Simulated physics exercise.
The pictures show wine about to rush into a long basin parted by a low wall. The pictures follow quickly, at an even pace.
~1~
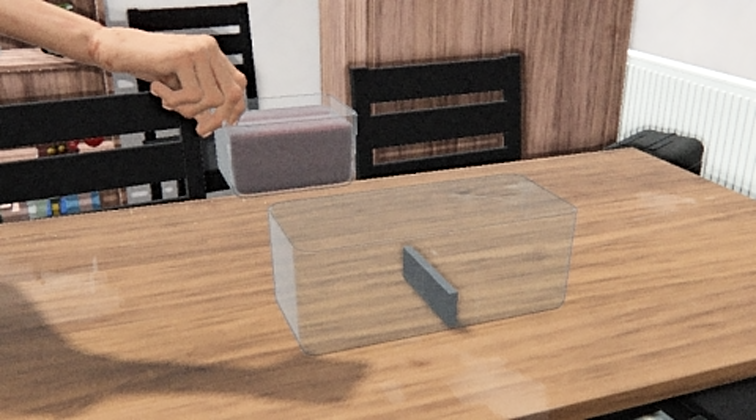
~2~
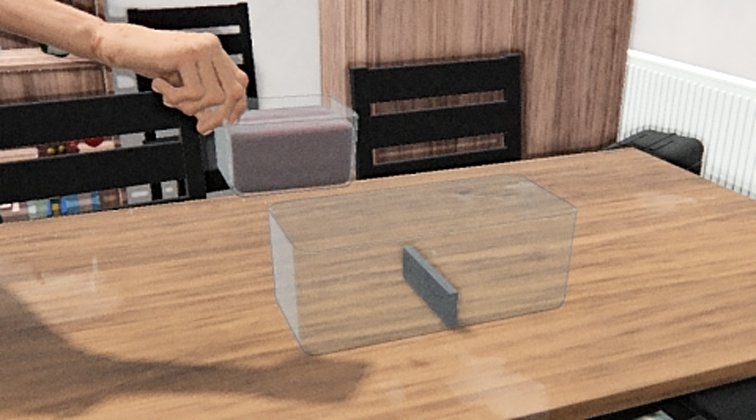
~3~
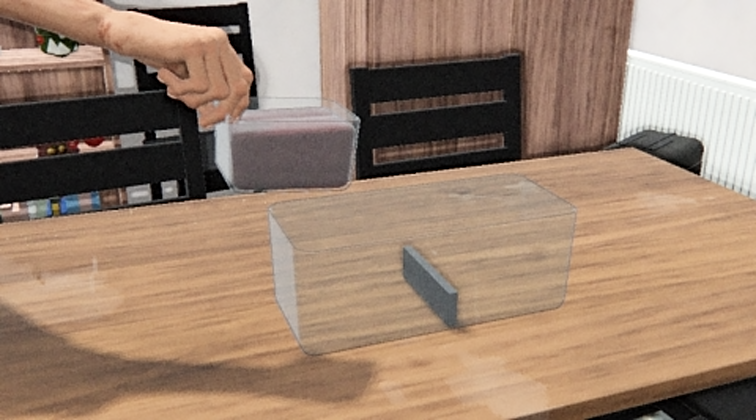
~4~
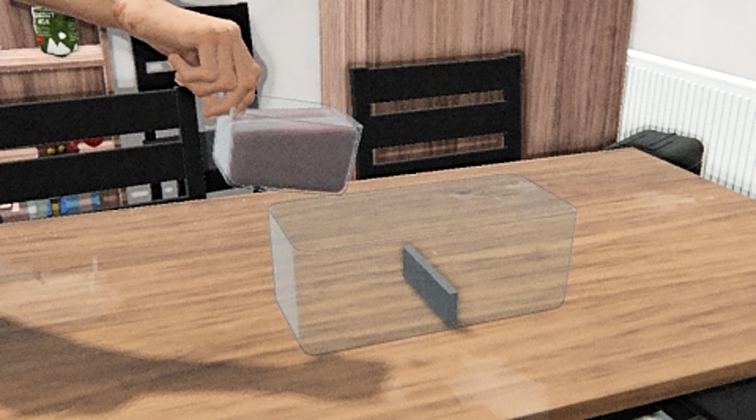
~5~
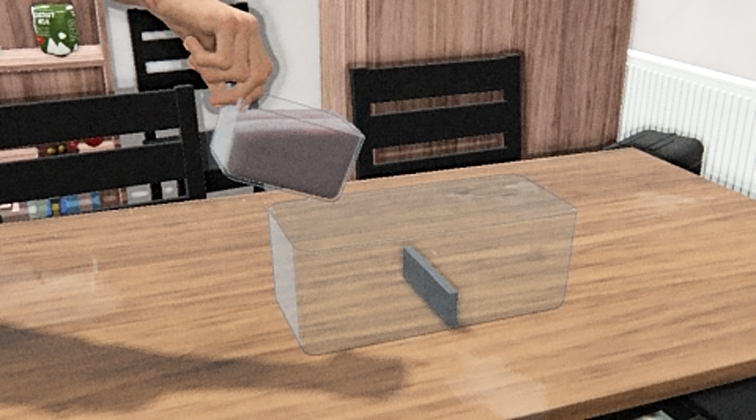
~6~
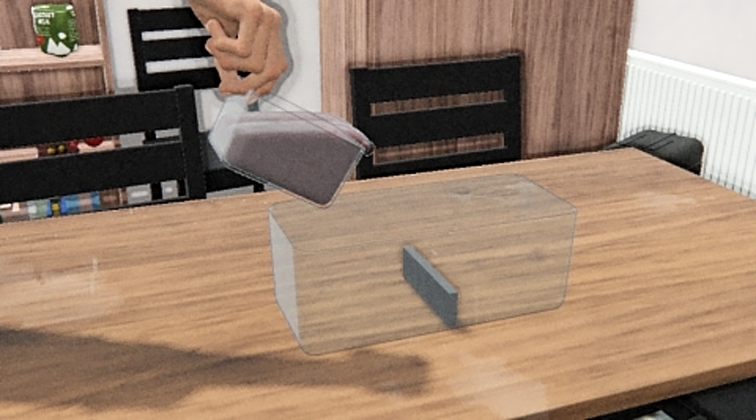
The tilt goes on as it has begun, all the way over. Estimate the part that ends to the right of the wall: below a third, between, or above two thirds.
In the end less than a third is right of the wall.
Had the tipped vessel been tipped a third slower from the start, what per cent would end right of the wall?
Some 5 per cent.
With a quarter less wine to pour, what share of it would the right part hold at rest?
Near 10 %.
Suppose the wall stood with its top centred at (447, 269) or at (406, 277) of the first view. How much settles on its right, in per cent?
In turn 10 and 35 in a hundred.
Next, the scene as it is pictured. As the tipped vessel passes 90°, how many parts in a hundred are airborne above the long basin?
Near 25 %.
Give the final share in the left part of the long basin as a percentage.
Near 90 %.
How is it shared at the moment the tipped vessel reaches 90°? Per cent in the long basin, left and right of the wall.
Left: 45 %. Right: 0 %.
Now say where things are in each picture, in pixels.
In the first picture, it leans 0°; its right rim is at (343, 106); the wine meets the walls at (221, 125) and (339, 114); the long basin's rim runs from (281, 229) to (548, 192); the wall's top is at (429, 269).
In the second picture, it leans 1°; its right rim is at (344, 107); the wine meets the walls at (221, 124) and (340, 115).
In the third picture, it leans 5°; its right rim is at (346, 111); the wine meets the walls at (224, 123) and (342, 115).
In the fourth picture, it leans 12°; its right rim is at (348, 118); the wine meets the walls at (225, 124) and (345, 117).
In the fifth picture, it leans 21°; its right rim is at (350, 128); the wine meets the walls at (226, 124) and (350, 124); 1 per cent is over the edge.
In the sixth picture, it leans 31°; its right rim is at (351, 140); the wine meets the walls at (223, 128) and (350, 130); 6 per cent is over the edge.
A moment on, the tilt is 90° and 27 per cent is still to pour, 46 is left of the wall and 0 right of it.
Next, the tilt is 104° and 6 per cent is still to pour, 89 is left of the wall and 2 right of it.
Then the tilt is 104° and 0 per cent is still to pour, 91 is left of the wall and 7 right of it.
Later the tilt is 104° and 0 per cent is still to pour, 92 is left of the wall and 7 right of it.
Finally, 92 per cent lies left of the wall, 7 right of it and 1 outside.
